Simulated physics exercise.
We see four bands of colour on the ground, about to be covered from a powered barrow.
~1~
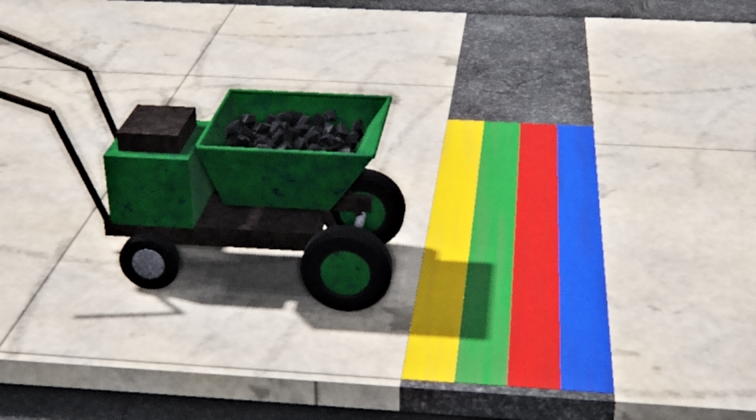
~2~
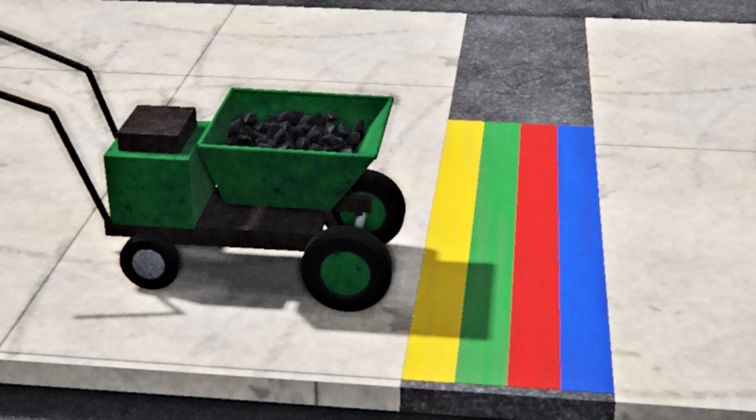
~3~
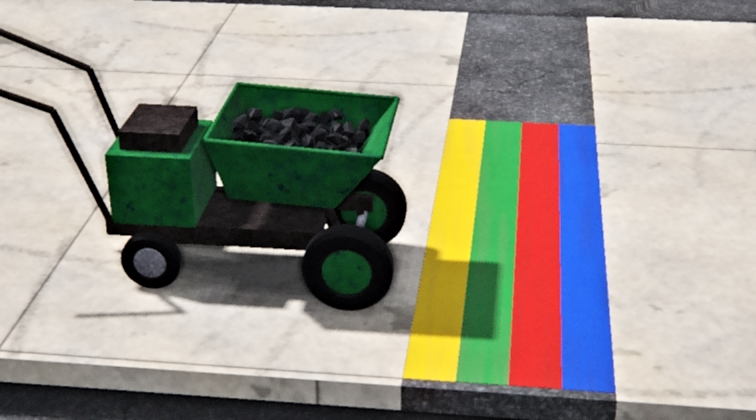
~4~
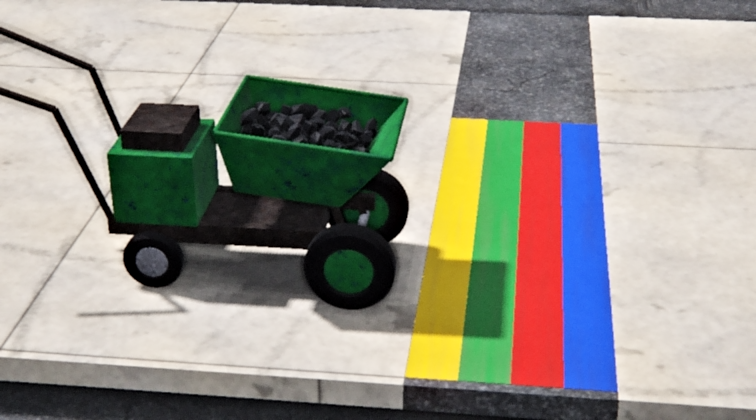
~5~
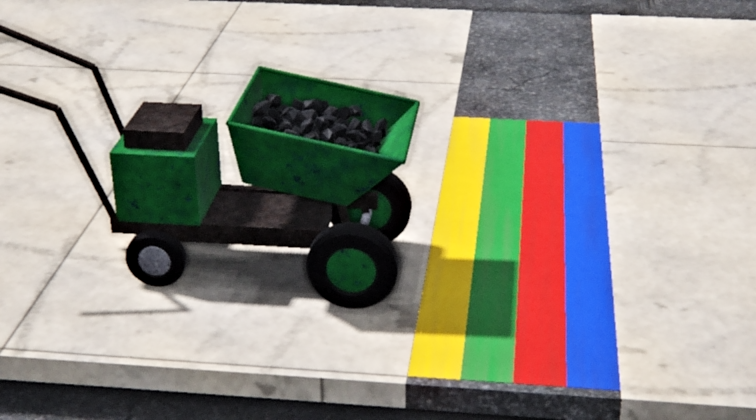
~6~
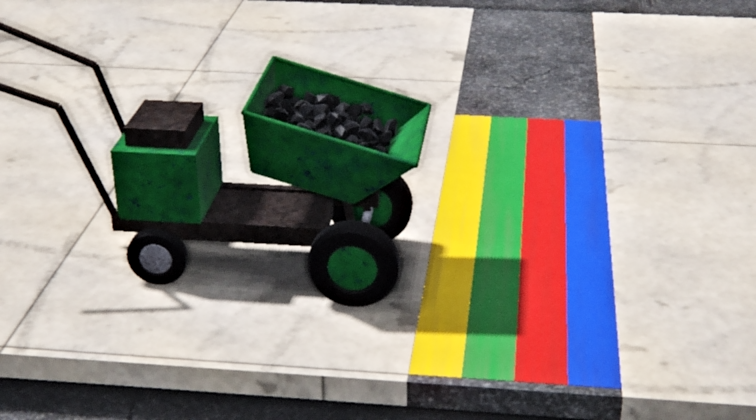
A pale paved walkway crossed by a dark grey strip is seen from above and to one side in sunlight. On the left stands a green barrow with black handles and four wheels, its skip loaded with dark lumps, while yellow, green, red and blue bands lie side by side on the right. The skip, level at first, slowly tilts toward the bands, its rear rising and its shadow creeping rightward, as the view shifts very slightly.
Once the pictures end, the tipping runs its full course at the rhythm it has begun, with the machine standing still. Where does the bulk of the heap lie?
The heap favours the red strip.
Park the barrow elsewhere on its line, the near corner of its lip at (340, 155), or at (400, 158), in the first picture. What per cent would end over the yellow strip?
Roughly 20 per cent, and 0 per cent.
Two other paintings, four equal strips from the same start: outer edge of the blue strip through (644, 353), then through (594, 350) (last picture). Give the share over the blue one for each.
In turn 10 and 30 in a hundred.
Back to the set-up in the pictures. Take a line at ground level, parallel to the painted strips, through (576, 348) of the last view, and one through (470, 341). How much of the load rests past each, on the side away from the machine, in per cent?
About 20 and 90 per cent.
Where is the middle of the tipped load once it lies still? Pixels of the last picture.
Roughly at (536, 275).
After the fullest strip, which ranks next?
Next in line is the green one.
Soon after the last picture, skip tipped steeply; all in the skip.
A little later, skip tipped right over; most in the skip; a small part over the green strip; a small part over the red strip; a stray few falling.
Later still, skip tipped right over; a small part in the skip; about a quarter over the green strip; about a third over the red strip; about a quarter over the blue strip; a small part off the paint.
By the end, skip tipped right over; a stray few in the skip; a small part over the yellow strip; about a quarter over the green strip; about a third over the red strip; about a quarter over the blue strip; a small part off the paint.
